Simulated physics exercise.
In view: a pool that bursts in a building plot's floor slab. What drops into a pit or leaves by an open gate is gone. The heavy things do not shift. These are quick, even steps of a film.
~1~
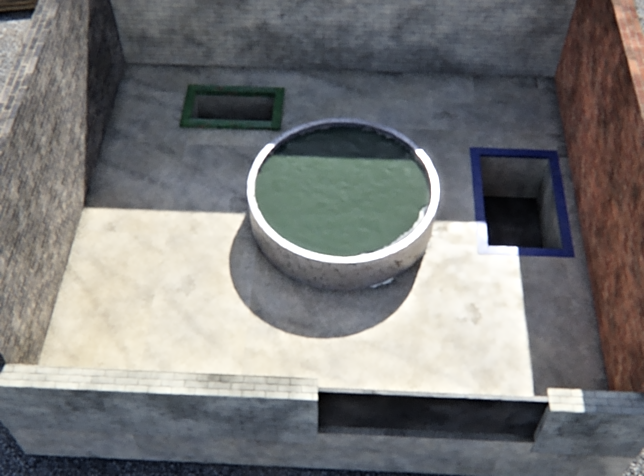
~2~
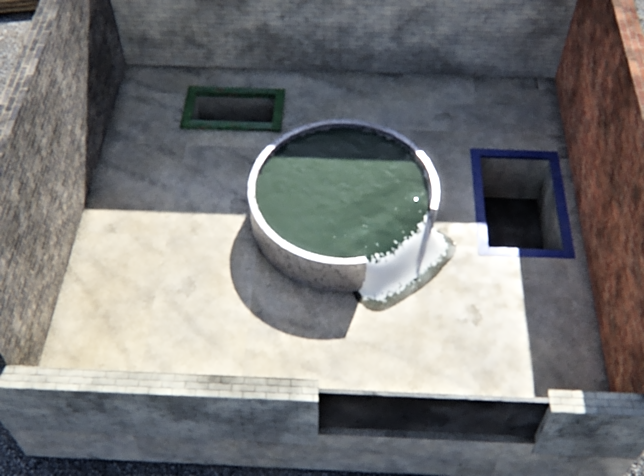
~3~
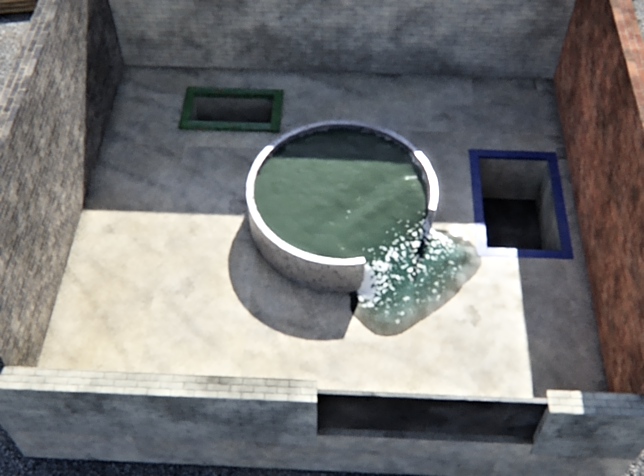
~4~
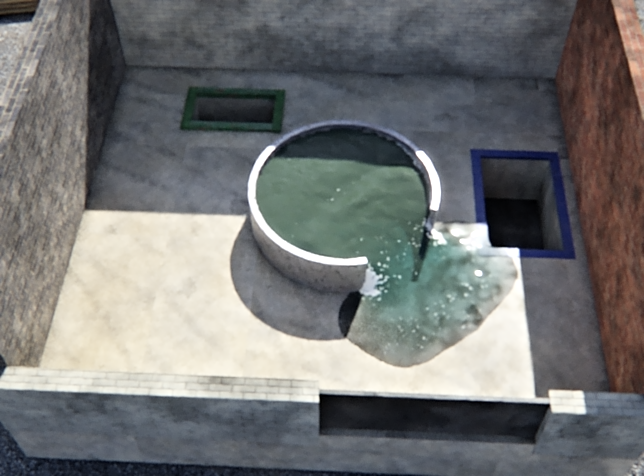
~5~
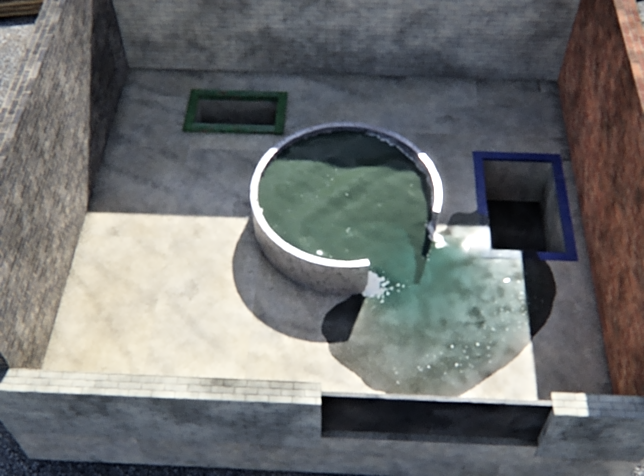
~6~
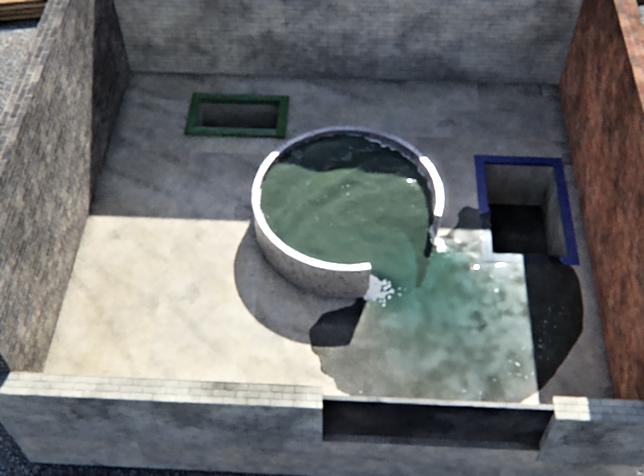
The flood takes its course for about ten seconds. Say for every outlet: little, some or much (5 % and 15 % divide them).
One by one: The gate takes under 5 %; the green pit takes under 5 %; the blue pit takes over 15 %.
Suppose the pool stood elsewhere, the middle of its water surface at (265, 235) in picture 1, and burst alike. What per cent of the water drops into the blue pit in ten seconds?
Per cent: Blue 45.
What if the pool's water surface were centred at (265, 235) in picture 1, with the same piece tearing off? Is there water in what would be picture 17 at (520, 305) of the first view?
There: Awash.
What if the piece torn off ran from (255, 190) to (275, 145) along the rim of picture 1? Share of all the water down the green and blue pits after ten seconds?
Per cent: Green 10, blue 6.
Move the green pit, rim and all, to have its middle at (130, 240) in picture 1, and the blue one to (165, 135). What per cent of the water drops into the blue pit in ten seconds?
Roughly, in per cent: Blue 6.
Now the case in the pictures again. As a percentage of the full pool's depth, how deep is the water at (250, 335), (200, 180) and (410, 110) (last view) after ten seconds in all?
In turn 4, 6 and 2 in a hundred.
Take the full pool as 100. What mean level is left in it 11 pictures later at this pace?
About 52 per cent.
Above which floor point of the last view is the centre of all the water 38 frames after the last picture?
Roughly at (373, 300).
A moment on, water covers 20 % of the floor; the gate 0 %, the green pit 0 %, the blue pit 1 %.
Next, water covers 25 % of the floor; the gate 0 %, the green pit 0 %, the blue pit 1 %.
Then, water covers 35 % of the floor; the gate 0 %, the green pit 0 %, the blue pit 7 %.
Later, water covers 50 % of the floor; the gate 0 %, the green pit 0 %, the blue pit 24 %.
In the end, water covers 70 % of the floor; the gate 0 %, the green pit 0 %, the blue pit 37 %.
